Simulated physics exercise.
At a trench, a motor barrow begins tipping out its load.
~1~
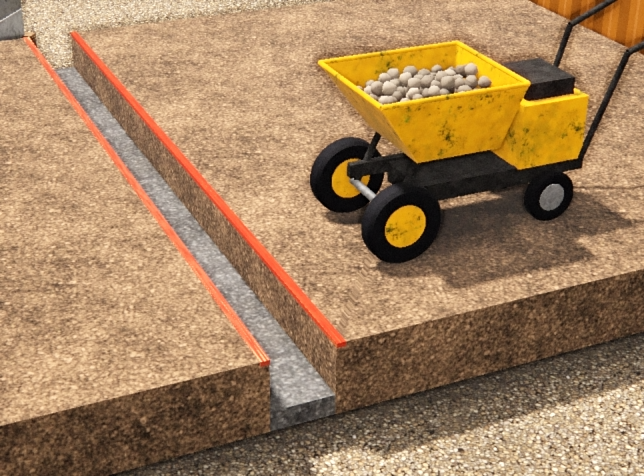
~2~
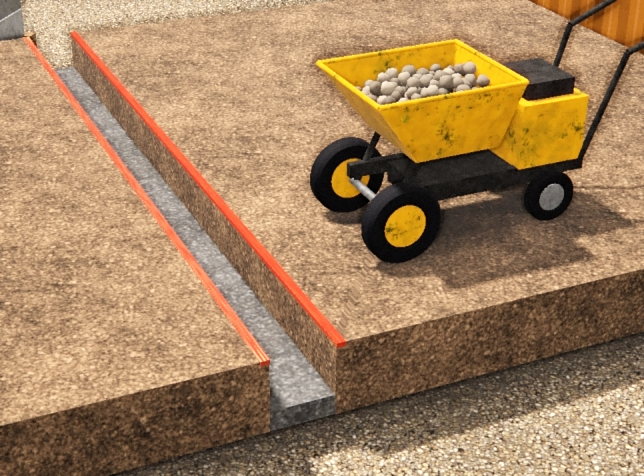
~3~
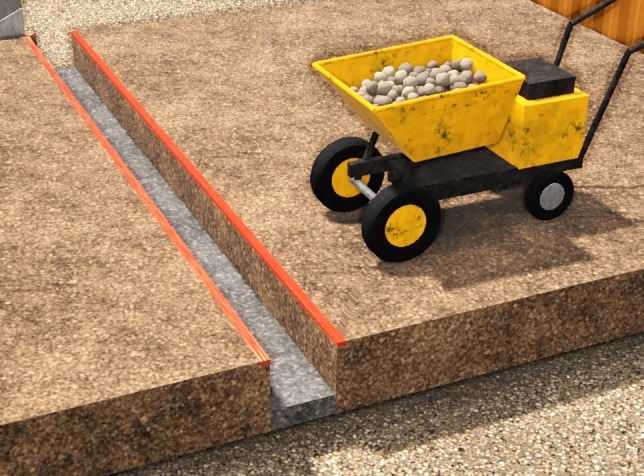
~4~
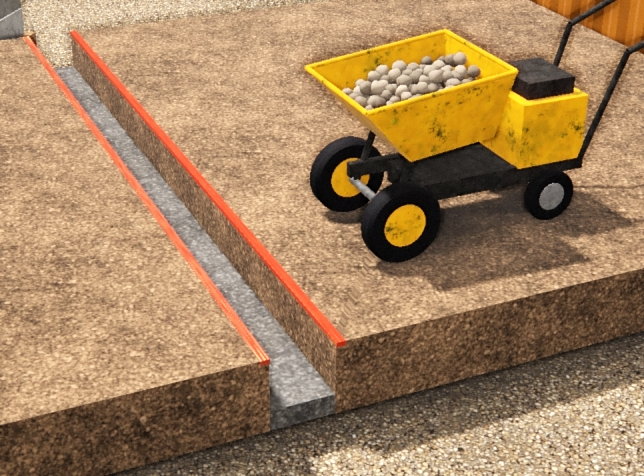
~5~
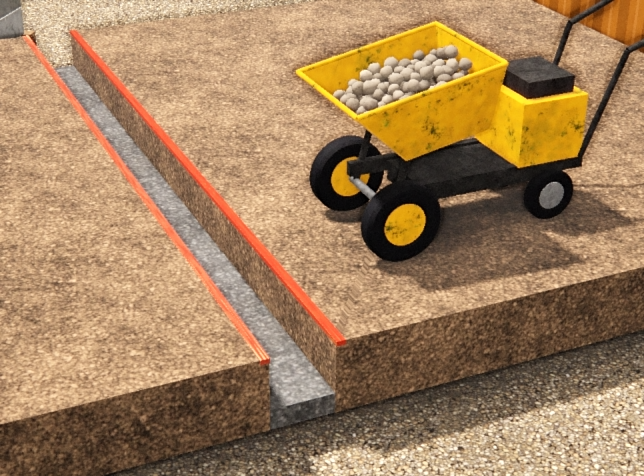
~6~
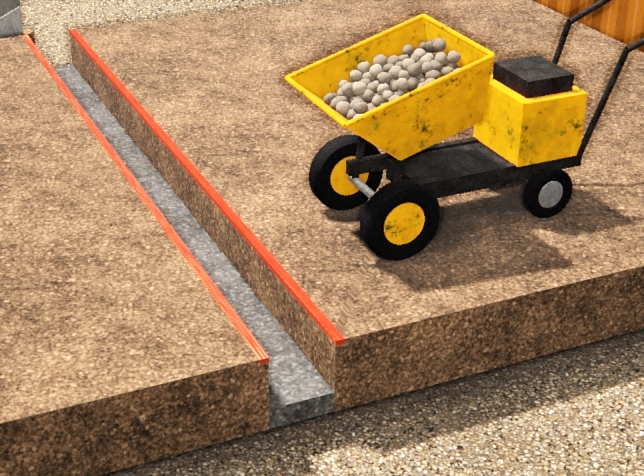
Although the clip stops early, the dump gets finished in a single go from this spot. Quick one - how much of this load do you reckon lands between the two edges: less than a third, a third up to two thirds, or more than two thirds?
What ends in the trench is going to be above two-thirds of the load.
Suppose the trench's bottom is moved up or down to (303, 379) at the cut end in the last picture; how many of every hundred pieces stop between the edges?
Close to 80 per cent.
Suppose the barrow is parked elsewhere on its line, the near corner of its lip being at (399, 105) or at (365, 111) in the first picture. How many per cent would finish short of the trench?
Roughly 0 and 0 percent respectively.
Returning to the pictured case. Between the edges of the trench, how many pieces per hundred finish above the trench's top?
Roughly 0 %.
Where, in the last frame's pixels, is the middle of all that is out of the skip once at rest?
Around (224, 293), give or take.
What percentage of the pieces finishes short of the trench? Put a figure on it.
Result: Close to 0 %.
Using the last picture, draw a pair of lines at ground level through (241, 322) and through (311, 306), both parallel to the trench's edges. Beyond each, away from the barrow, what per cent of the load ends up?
In turn 20 and 100 in a hundred.
Shortly afterwards, skip tipped steeply; the whole lot in the skip.
Next, skip tipped right over; all but a few in the skip; a little in or heaped over the trench; only a few beyond it; only a few falling.
Some moments later, skip tipped right over; near a quarter in the skip; near two thirds in or heaped over the trench; a little beyond it.
In the end, skip tipped right over; the bulk in or heaped over the trench; near a quarter beyond it.
